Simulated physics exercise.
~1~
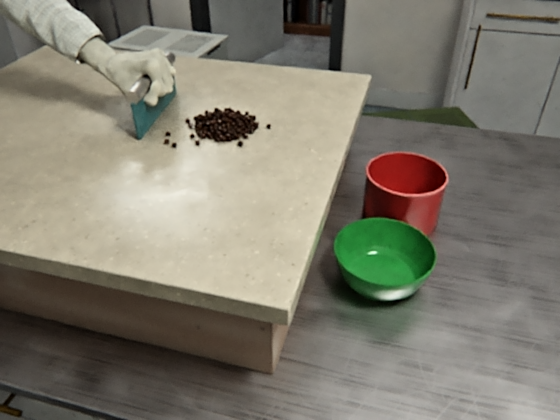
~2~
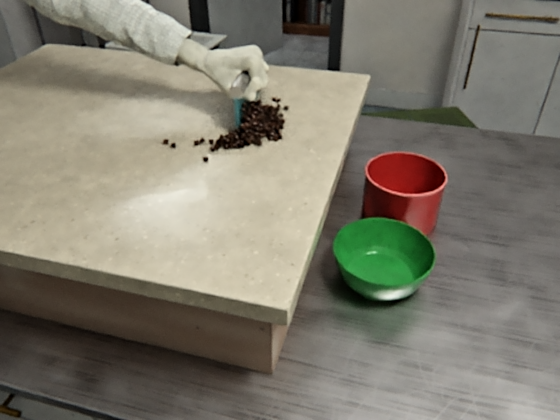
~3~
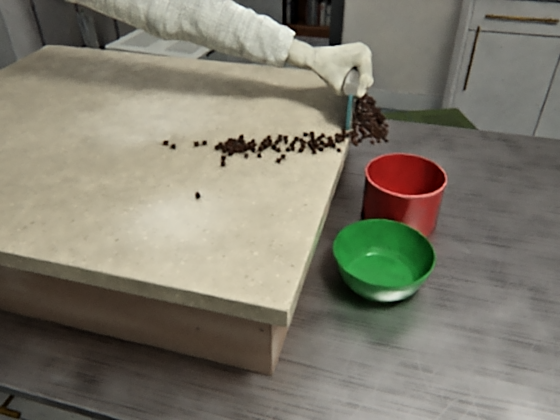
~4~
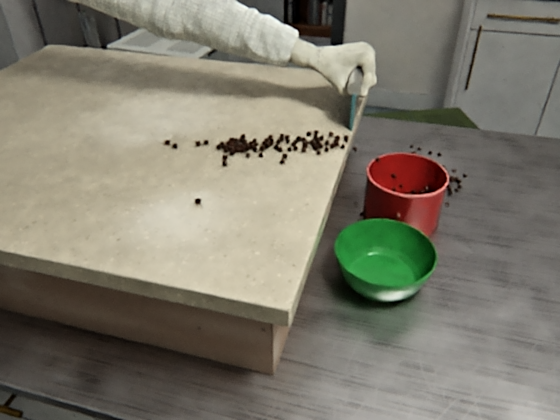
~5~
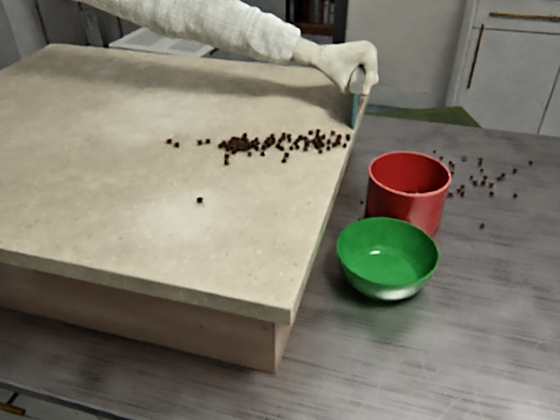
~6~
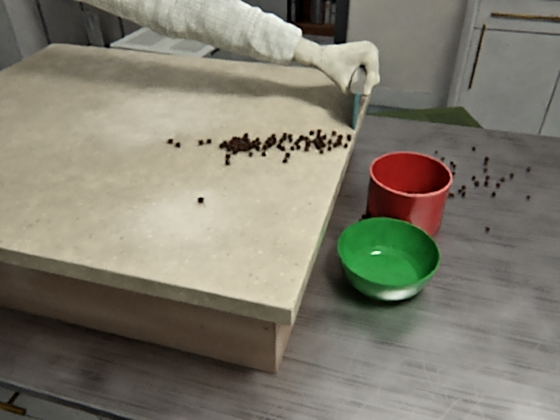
In a kitchen seen from above at an angle by a slightly swaying camera, a pale raised slab sits on a grey wooden surface. A heap of dark coffee beans lies toward its far side, and a red pot and a green bowl stand to the right below its edge. A pale hand pushes the beans rightward with a teal scraper, leaving a scattered trail. The hand stops at the edge as beans spill over. Some drop into the red pot, while others scatter across the grey surface beyond it. The green bowl stays empty, and many beans remain on the slab.
